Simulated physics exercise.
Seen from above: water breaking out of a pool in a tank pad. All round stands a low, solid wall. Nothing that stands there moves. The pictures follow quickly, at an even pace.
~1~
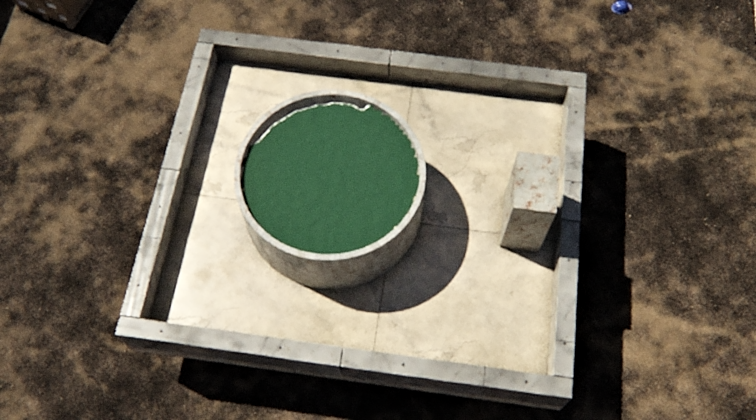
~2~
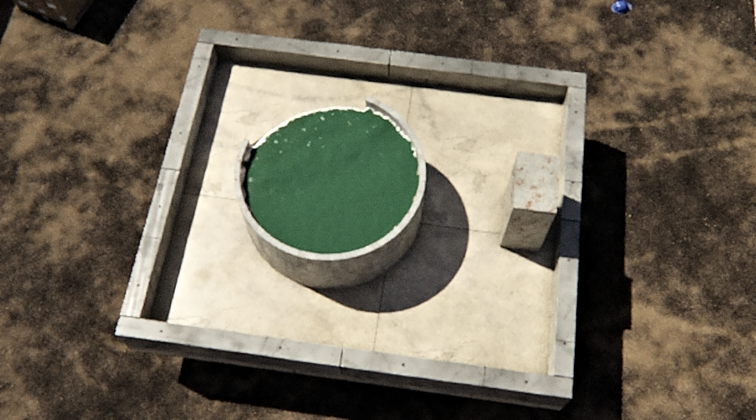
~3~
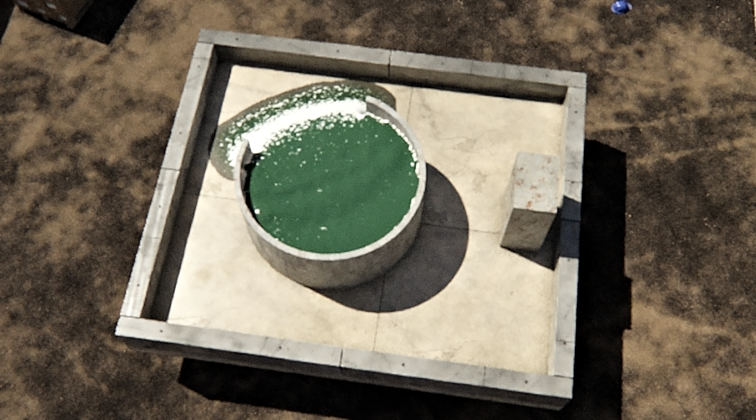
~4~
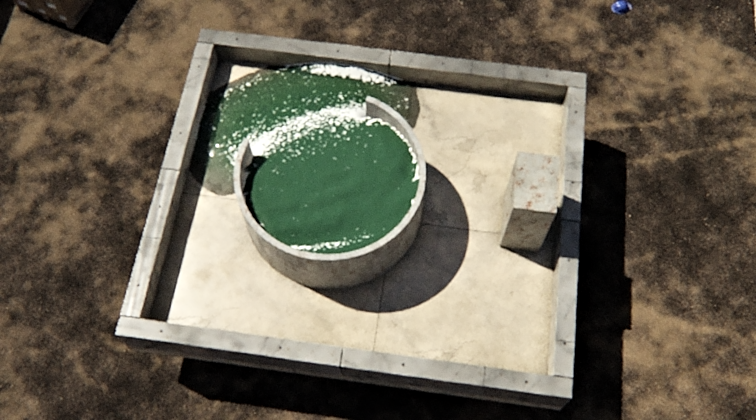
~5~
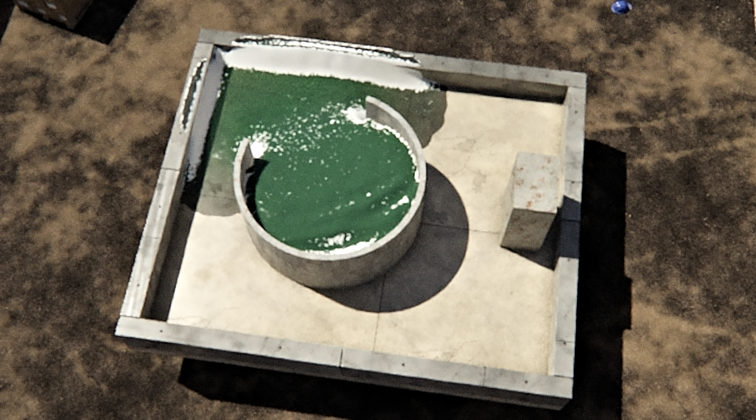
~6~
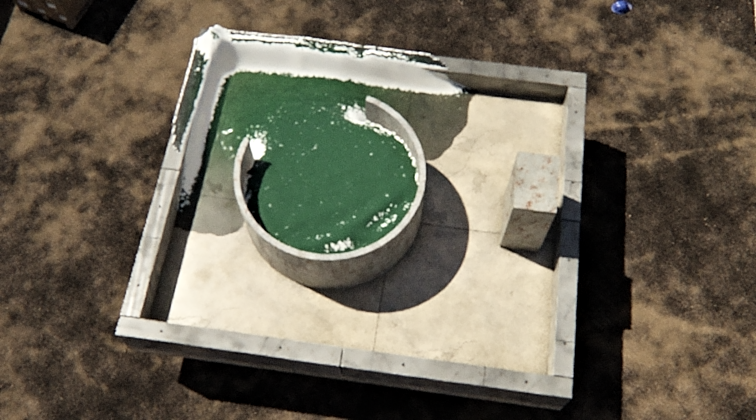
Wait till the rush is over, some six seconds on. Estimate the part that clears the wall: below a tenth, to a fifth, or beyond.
Over the wall goes between a tenth and a fifth.
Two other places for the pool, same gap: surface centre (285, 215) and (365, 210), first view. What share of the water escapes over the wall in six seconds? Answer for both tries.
Near 16 and 12 in a hundred.
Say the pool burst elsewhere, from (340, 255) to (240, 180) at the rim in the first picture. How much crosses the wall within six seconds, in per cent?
Near 18 in a hundred.
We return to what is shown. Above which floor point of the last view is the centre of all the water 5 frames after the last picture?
I would point to (314, 155).
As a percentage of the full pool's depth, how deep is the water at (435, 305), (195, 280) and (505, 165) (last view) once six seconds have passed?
In turn 18, 16 and 16 in a hundred.
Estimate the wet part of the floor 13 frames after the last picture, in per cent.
About 75 per cent.
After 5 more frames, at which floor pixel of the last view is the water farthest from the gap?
Close to (561, 102).
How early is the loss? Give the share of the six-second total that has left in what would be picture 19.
I make it 95 per cent.
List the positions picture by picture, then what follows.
In the first picture, still water in the pool at (330, 174).
In the second picture, the front is at a hidden place, out from the gap on the pool's far side.
In the third picture, the front is at (387, 99), out from the gap on the pool's far side.
In the fourth picture, the front is at (407, 83), out from the gap on the pool's far side.
In the fifth picture, the front is at (441, 87), out from the gap on the pool's far side.
In the sixth picture, the front is at (471, 91), out from the gap on the pool's far side.
A moment on, water covers 35 % of the floor; the low wall has let 2 % over.
Next, water covers 40 % of the floor; the low wall has let 6 % over.
Then, water covers 65 % of the floor; the low wall has let 17 % over.
Later, water covers 80 % of the floor; the low wall has let 17 % over.
In the end, water covers 85 % of the floor; the low wall has let 17 % over.
